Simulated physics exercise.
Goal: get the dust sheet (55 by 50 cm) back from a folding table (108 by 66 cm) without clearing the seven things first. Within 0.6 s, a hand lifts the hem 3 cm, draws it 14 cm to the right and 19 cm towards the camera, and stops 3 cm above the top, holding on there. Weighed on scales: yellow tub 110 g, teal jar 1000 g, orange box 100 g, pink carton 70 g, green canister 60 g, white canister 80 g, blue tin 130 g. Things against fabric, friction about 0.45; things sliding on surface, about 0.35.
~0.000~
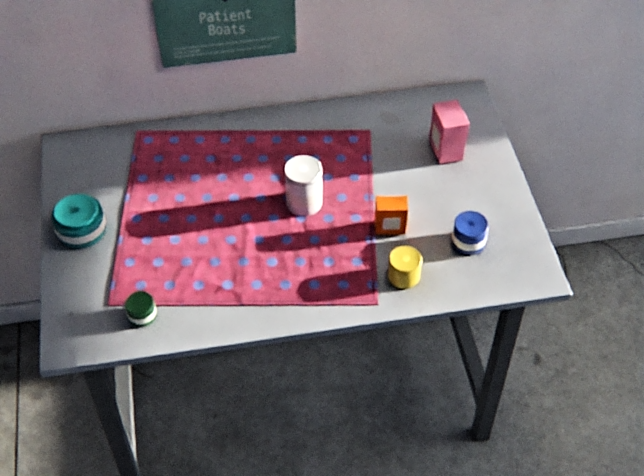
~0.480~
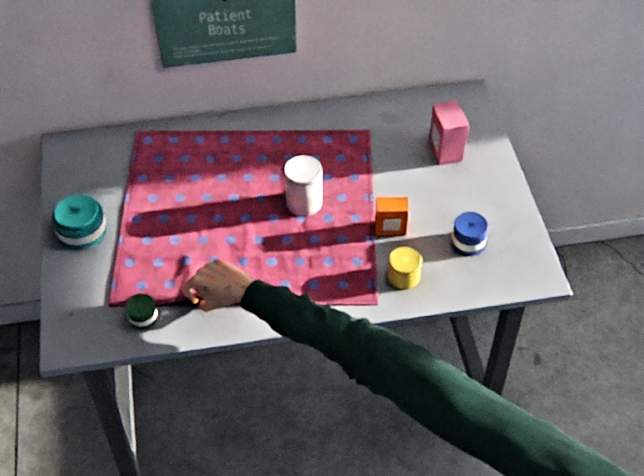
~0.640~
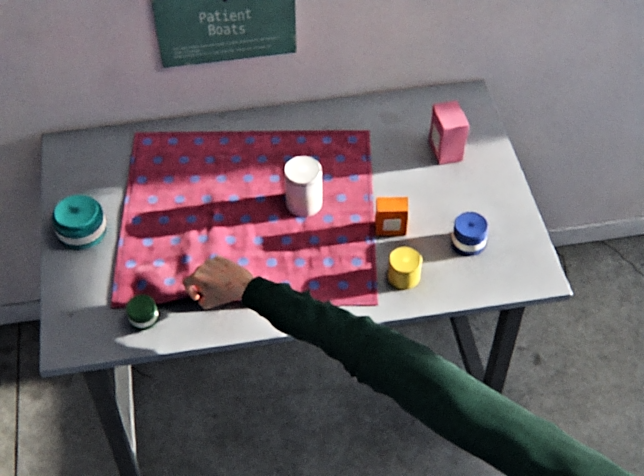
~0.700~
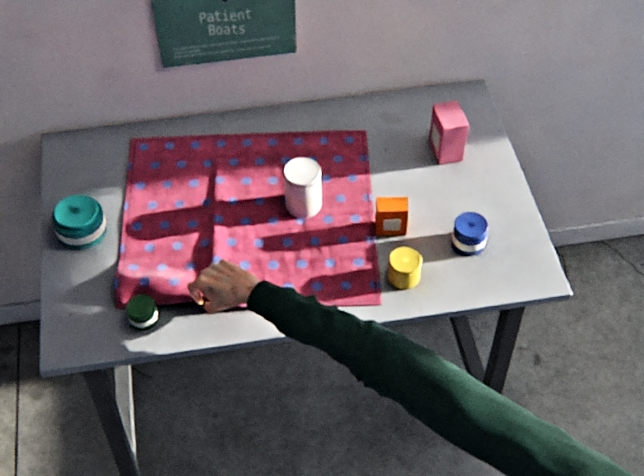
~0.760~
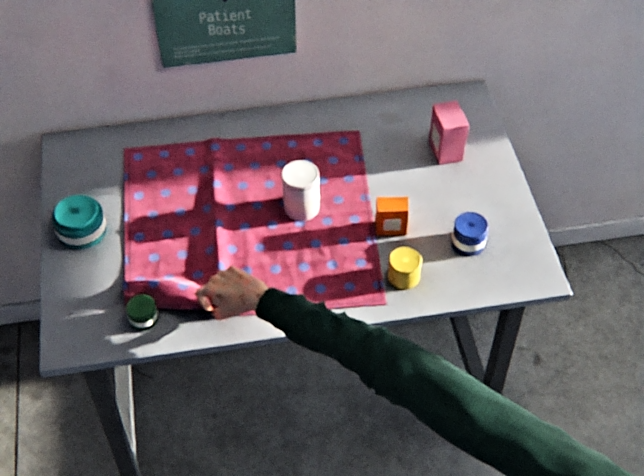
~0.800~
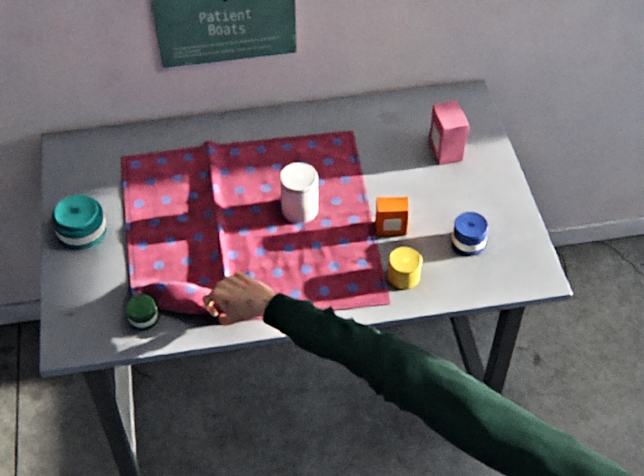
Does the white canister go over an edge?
My guess is it is left on the surface.
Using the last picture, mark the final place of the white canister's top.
Near (287, 210).
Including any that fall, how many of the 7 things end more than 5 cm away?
All told, 1.
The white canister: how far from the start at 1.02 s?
Estimate: White canister displaced by close to 8 cm.
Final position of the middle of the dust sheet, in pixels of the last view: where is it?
I'd point to about (246, 277).
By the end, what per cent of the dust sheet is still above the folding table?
Around 85 percent.
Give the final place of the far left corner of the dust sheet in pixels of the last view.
It ends up approximately at (120, 226).
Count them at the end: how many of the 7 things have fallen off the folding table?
That works out to 0 of them.
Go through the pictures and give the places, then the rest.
The first frame shows white canister (303, 169); dust sheet corners (108, 306) (137, 131) (370, 130) (378, 305).
The second frame shows green canister (140, 304); dust sheet corners (109, 306) (137, 131); grip (197, 301).
The third frame shows dust sheet corners (112, 308) (136, 133); grip (198, 298).
The fourth frame shows dust sheet corners (117, 308) (131, 139); grip (202, 302).
The fifth frame shows white canister (300, 173); dust sheet corners (125, 149) (359, 131); grip (210, 309).
The sixth frame shows white canister (299, 176); dust sheet corners (122, 157) (353, 131) (390, 304); grip (217, 314).
At 0.9 s, 100 % of the dust sheet is still over the top; white canister 6 cm off its start, yellow tub 1 cm off its start.
At 1.0 s, 90 % of the dust sheet is still over the top; white canister 8 cm off its start, yellow tub 3 cm off its start.
At 1.1 s, 85 % of the dust sheet is still over the top; white canister 11 cm off its start at (289, 205), yellow tub 4 cm off its start at (424, 255).
At 1.2 s, 85 % of the dust sheet is still over the top; white canister 12 cm off its start, yellow tub 4 cm off its start.
At 2.8 s, 85 % of the dust sheet is still over the top; white canister 12 cm off its start at (287, 210), yellow tub 4 cm off its start at (424, 255).
